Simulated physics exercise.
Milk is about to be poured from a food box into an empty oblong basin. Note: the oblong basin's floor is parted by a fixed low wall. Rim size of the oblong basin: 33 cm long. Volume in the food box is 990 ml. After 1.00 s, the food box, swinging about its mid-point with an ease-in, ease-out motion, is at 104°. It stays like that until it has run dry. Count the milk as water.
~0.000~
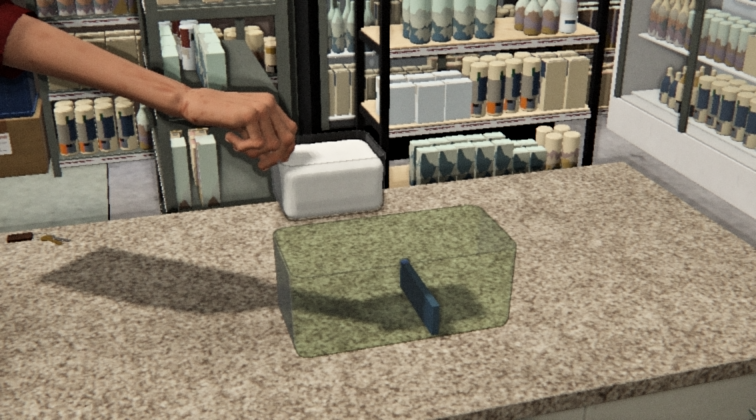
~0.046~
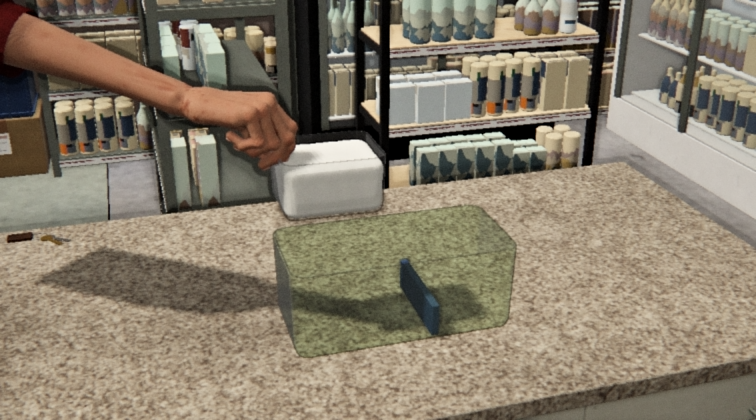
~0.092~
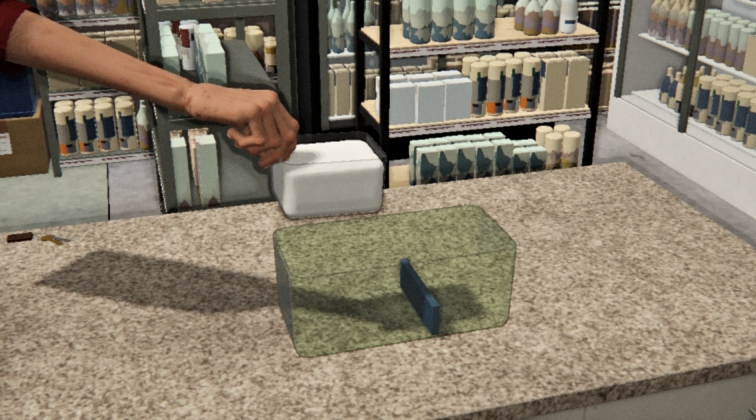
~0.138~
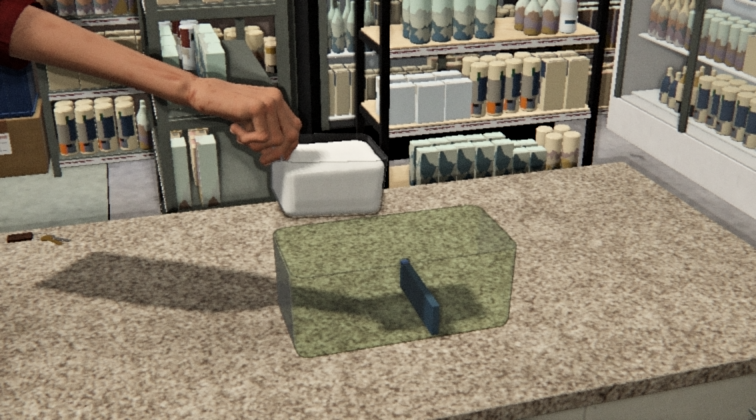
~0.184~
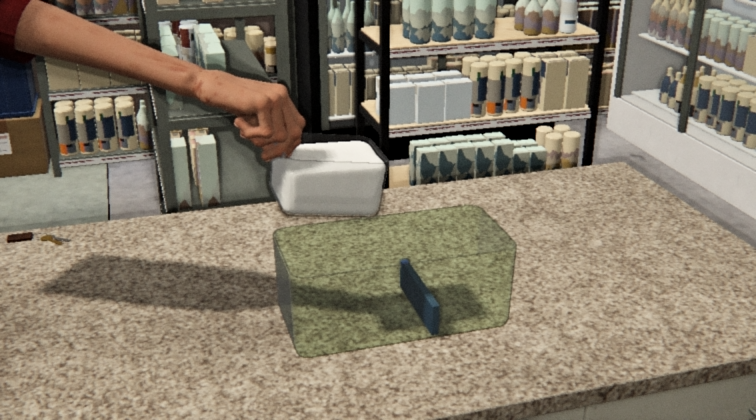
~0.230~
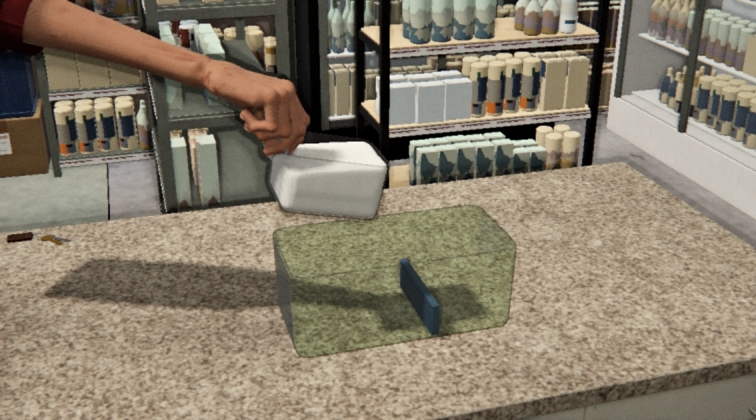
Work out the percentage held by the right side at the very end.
I would put it at 56 per cent.
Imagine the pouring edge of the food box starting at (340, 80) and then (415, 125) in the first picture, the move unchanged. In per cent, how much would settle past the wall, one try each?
I'd say 35 percent on the first go, 85 percent on the next.
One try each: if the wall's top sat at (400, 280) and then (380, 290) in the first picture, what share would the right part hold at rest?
The first try gives 75 percent and the second 90 percent.
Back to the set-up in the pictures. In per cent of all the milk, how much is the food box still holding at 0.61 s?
I reckon about 52 in a hundred is still held.
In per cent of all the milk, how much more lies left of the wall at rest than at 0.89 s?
I'd say near 16 percent.
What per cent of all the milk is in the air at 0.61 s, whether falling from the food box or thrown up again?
Around 30 in a hundred.
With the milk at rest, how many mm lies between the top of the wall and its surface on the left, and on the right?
Left about 36 mm, while the right is about 18 mm.
Then, 0.61 s in, the tilt is 70° and 51 per cent is still to pour, 4 is left of the wall and 15 right of it.
Then, 0.89 s in, the tilt is 101° and 10 per cent is still to pour, 28 is left of the wall and 57 right of it.
Then, 1.18 s in, the tilt is 104° and 1 per cent is still to pour, 42 is left of the wall and 56 right of it.
Then, 1.50 s in, the tilt is 104° and 0 per cent is still to pour, 44 is left of the wall and 56 right of it.
Finally, 44 per cent lies left of the wall, 56 right of it and 1 outside.
